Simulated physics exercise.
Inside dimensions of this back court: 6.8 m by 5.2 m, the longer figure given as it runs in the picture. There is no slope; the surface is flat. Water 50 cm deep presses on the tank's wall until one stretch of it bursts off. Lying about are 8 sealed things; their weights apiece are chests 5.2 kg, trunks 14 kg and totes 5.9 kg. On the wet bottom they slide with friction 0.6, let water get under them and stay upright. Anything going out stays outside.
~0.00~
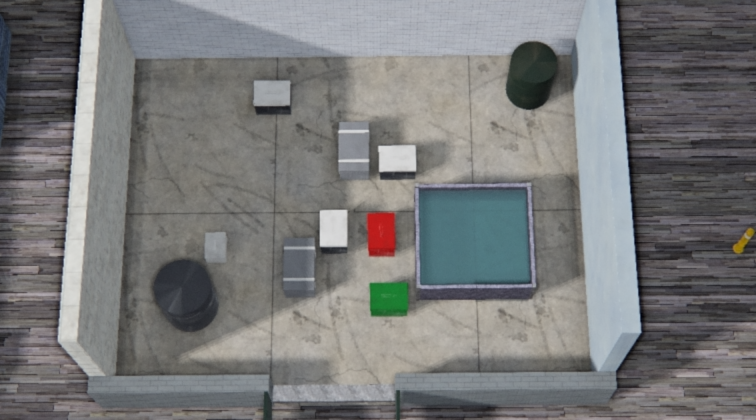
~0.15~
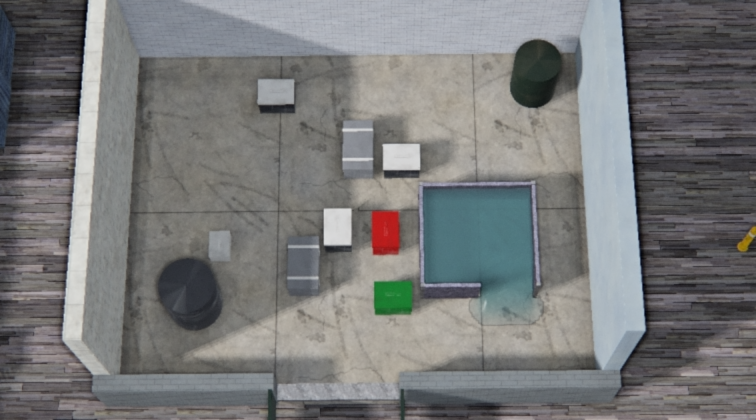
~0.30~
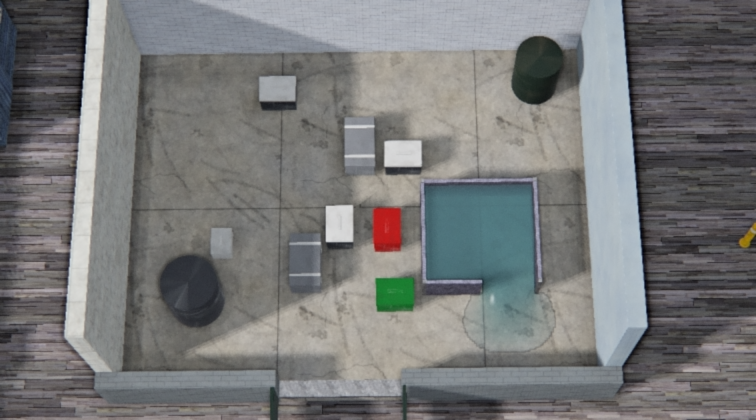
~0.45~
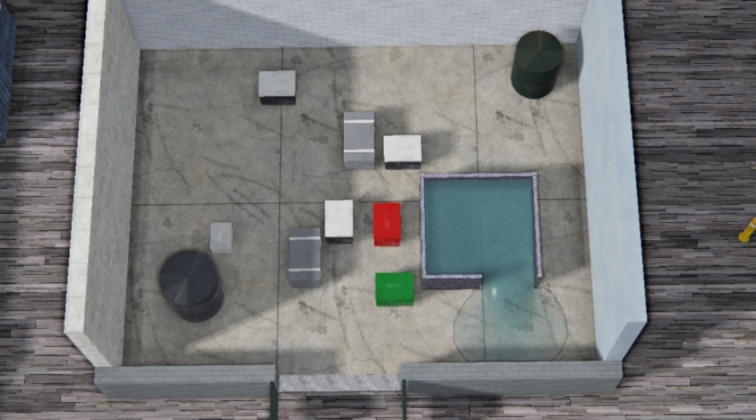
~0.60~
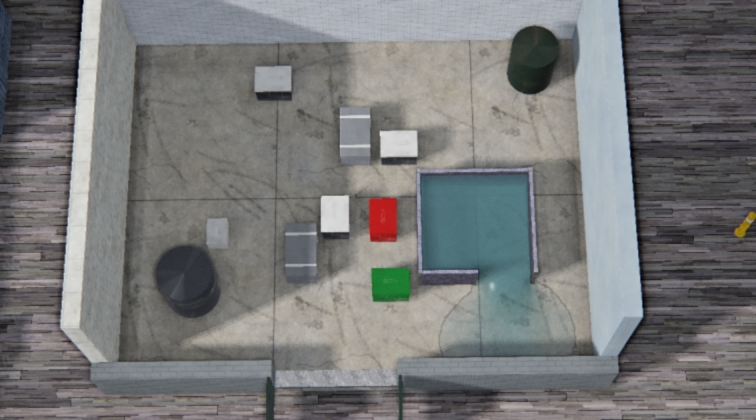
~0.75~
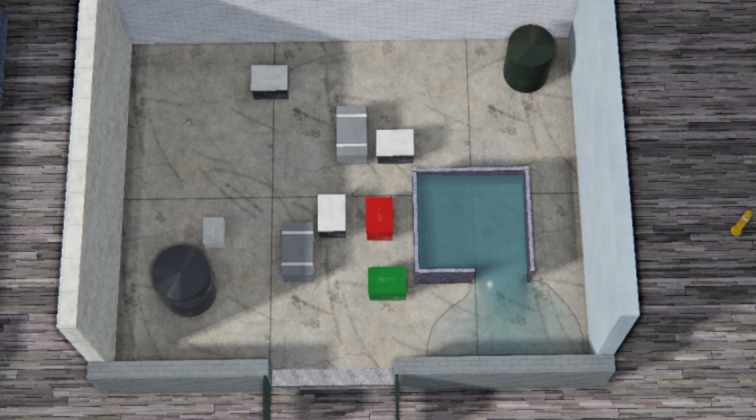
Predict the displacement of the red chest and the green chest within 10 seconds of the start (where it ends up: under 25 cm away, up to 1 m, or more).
Outcome: The red chest will hardly move, the green chest will move a bit.
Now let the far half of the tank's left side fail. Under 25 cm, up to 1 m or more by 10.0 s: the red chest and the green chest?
The red chest would be washed far off and the green chest would remain almost still.
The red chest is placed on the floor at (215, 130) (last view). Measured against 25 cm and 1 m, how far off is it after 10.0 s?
What happens is that it keeps still.
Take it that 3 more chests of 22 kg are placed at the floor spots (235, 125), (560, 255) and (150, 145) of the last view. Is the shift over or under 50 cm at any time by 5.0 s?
Going through them in the order asked, they come out shy of the mark, clear of the mark and shy of the mark.
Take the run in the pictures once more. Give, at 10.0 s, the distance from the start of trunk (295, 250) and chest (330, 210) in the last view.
In that order: 100 cm, 10 cm.
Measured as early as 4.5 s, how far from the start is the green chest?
By that time, close to 50 cm.
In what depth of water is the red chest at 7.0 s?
I'd say around 2 cm.
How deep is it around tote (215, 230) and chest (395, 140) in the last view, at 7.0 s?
Some 3 cm at the first, some 1 cm at the second.
After 2.0 s the red chest is near (379, 215), 0.0 m from its start, aground; the green chest is near (387, 278), 0.0 m from its start, aground; 0 of 8 are out; 0 afloat.
After 4.5 s the red chest is near (379, 215), 0.0 m from its start, aground; the green chest is near (383, 246), 0.5 m from its start, aground; 0 of 8 are out; 0 afloat.
After 7.0 s the red chest is near (379, 215), 0.0 m from its start, aground; the green chest is near (384, 246), 0.5 m from its start, aground; 0 of 8 are out; 0 afloat.
After 10.0 s the red chest is near (379, 214), 0.0 m from its start, aground; the green chest is near (384, 246), 0.5 m from its start, aground; 0 of 8 are out; 2 afloat.
